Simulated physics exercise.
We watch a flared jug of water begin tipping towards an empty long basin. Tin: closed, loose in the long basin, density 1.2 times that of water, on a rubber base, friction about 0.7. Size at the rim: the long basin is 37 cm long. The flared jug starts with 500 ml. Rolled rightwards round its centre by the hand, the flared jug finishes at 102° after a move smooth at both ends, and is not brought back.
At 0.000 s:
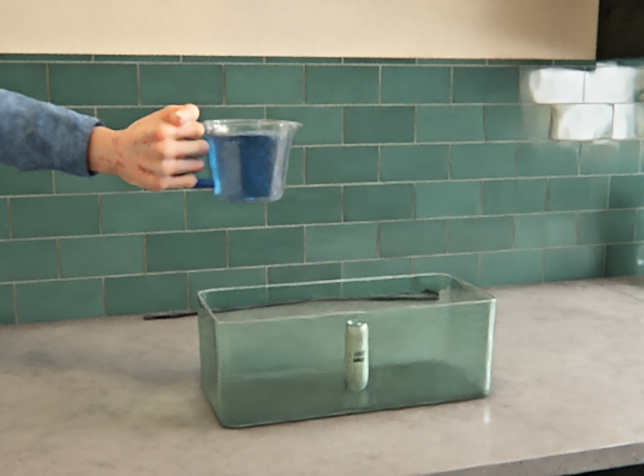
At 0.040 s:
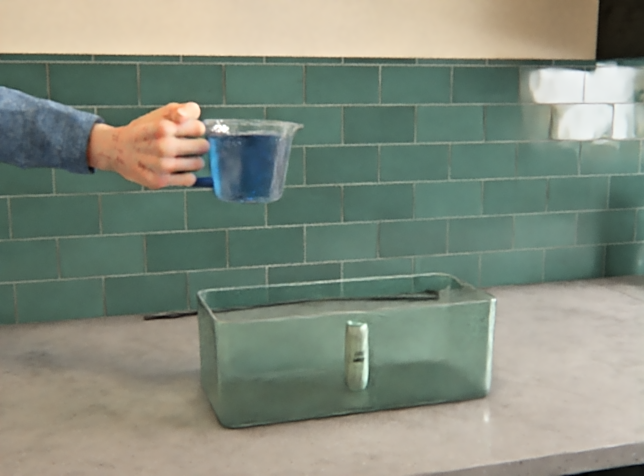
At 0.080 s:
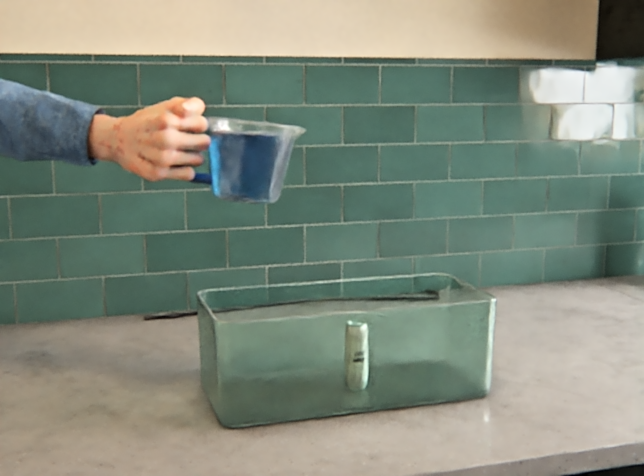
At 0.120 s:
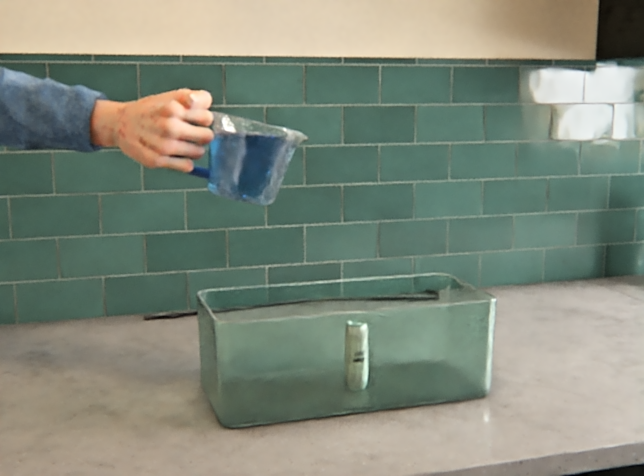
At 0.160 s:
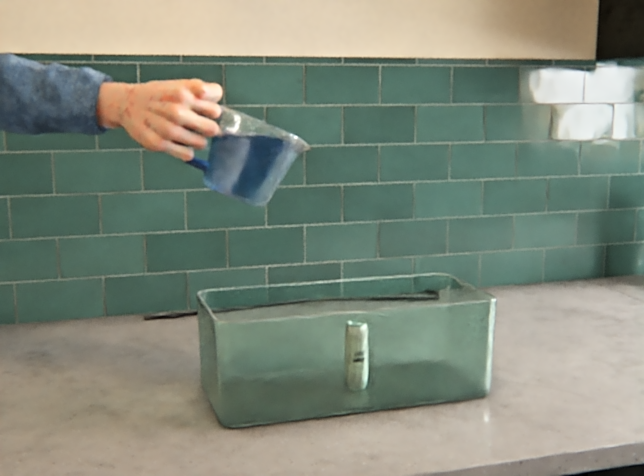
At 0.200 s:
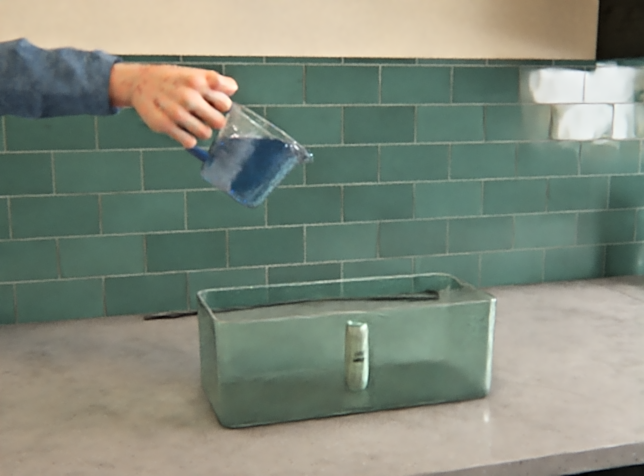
Flared jug of blue water tilting rightwards in a hand above a long glass basin with a small tin inside.
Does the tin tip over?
Yes, it tips over.
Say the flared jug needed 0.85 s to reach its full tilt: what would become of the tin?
Then it tips over.
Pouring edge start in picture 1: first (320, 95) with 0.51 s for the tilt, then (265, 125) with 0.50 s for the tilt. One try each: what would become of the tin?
Try 1: Still standing; try 2: Still standing.
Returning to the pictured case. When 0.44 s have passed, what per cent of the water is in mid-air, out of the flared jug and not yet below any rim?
My guess is roughly 44 %.
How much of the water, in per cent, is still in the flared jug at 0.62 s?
Close to 6 percent of the total.
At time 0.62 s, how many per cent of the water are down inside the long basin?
Near 80 per cent of the total.
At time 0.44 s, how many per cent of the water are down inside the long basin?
I'd estimate some 18 percent of the liquid.
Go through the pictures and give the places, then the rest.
It leans 0°; its right rim is at (303, 123); the water meets the walls at (206, 134) and (288, 133); the long basin's rim runs from (206, 308) to (472, 287); the tin's top is at (356, 325), in the first frame.
It leans 2°; its right rim is at (304, 125); the water meets the walls at (207, 134) and (288, 134), in the second frame.
It leans 6°; its right rim is at (306, 129); the water meets the walls at (210, 132) and (290, 136), in the third frame.
It leans 14°; its right rim is at (309, 137); the water meets the walls at (213, 132) and (294, 138), in the fourth frame.
It leans 24°; its right rim is at (312, 148); the water meets the walls at (216, 135) and (297, 141), in the fifth frame.
It leans 35°; its right rim is at (312, 162); the water meets the walls at (213, 146) and (309, 153); 1 per cent is over the edge, in the sixth frame.
By 0.44 s the tilt is 98° and 37 per cent is still to pour; the tin stands where it began.
By 0.62 s the tilt is 102° and 6 per cent is still to pour; the tin leans 6°.
By 0.80 s the tilt is 102° and 0 per cent is still to pour; the tin leans 50°.
By 1.00 s the tilt is 102° and 0 per cent is still to pour; the tin lies on its side.
At rest the tin lies on its side.
